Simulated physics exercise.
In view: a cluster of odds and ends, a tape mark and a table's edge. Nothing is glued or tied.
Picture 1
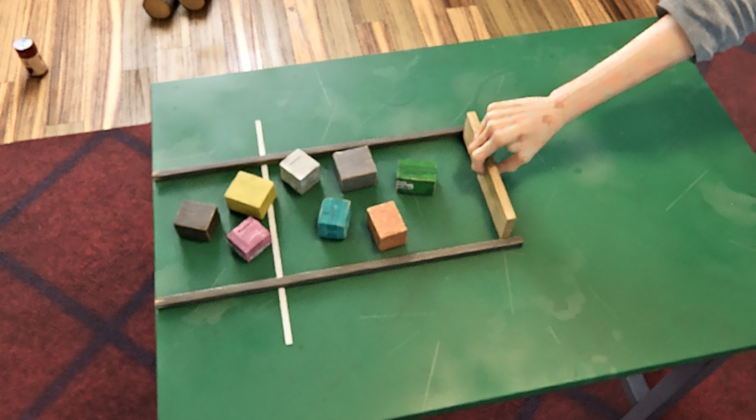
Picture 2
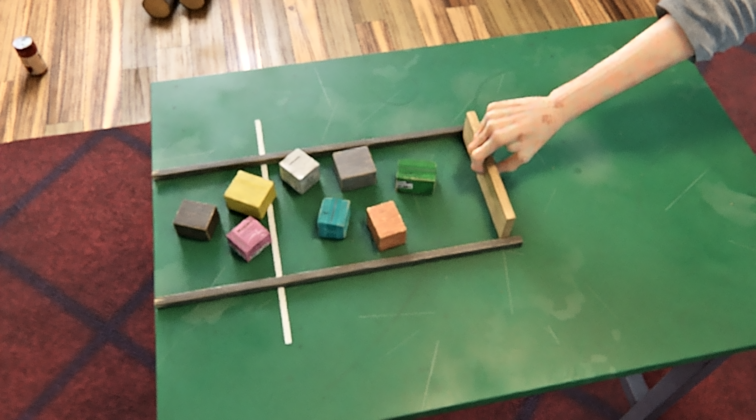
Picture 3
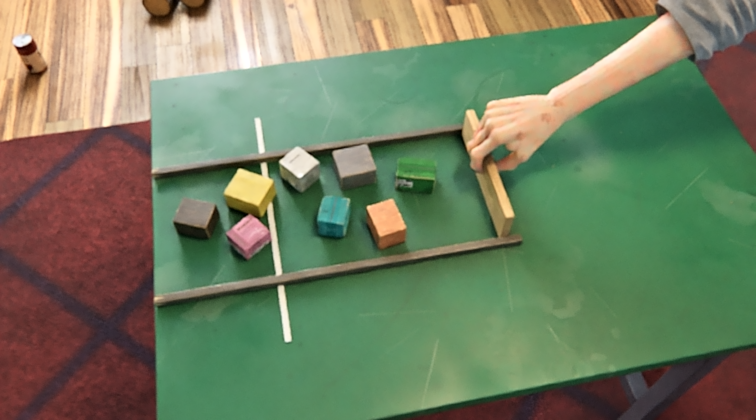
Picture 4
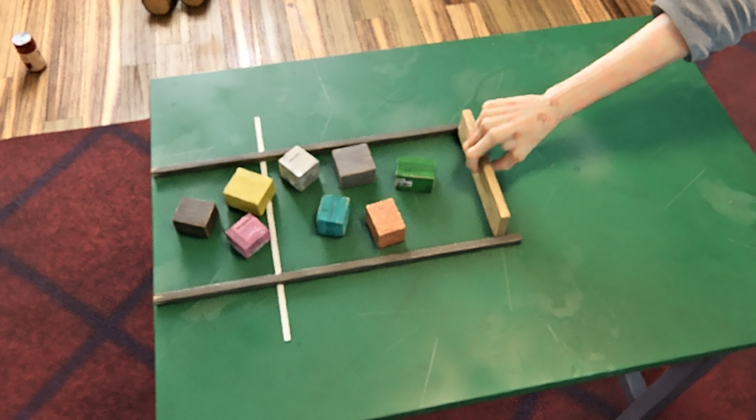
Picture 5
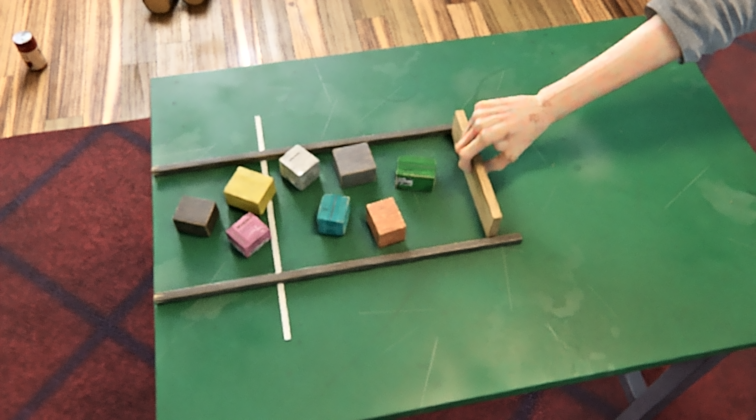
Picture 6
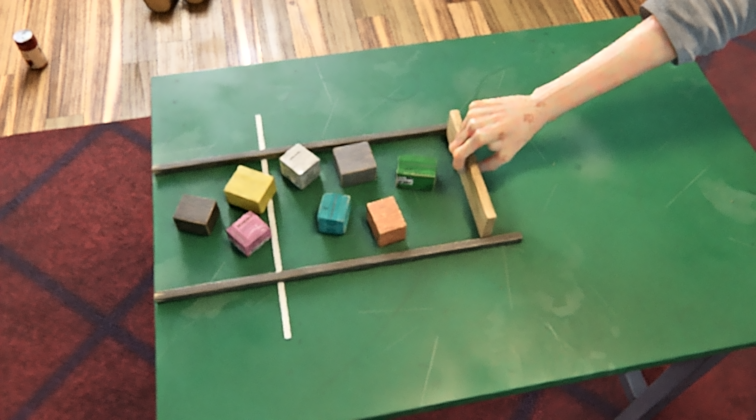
A hand slides a wooden board slightly left toward colored blocks on a green table.
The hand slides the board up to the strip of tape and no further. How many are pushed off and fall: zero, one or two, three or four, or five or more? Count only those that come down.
In the end the number that fall off is zero.
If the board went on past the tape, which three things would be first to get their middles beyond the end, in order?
They are the black block, then the pink box, then the yellow block.
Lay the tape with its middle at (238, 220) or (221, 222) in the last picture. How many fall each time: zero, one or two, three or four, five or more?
The falls would be one or two; 1 or 2.
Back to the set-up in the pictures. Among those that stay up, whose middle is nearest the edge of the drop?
It is the black block.
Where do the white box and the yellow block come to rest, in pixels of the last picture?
The white box at (214, 170), the yellow block at (209, 199).
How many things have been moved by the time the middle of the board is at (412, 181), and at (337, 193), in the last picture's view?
2 and 5.
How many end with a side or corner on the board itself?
3 of them.
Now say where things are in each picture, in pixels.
The first picture shows black block (197, 220); pink box (250, 239); yellow block (251, 196); board (487, 174); tape (272, 220).
The second picture shows pink box (249, 238); orange block (386, 226).
The third picture shows yellow block (250, 193); green box (416, 175).
The fourth picture shows black block (196, 217); turquoise box (333, 216).
The fifth picture shows pink box (249, 235); board (475, 173).
The sixth picture shows black block (197, 215); pink box (249, 233); yellow block (251, 190); board (469, 173); tape (271, 214).
Soon after, none off yet; black block at rest near (197, 215); pink box at rest near (249, 233); yellow block at rest near (251, 190).
In the end, the number that fall off is zero.
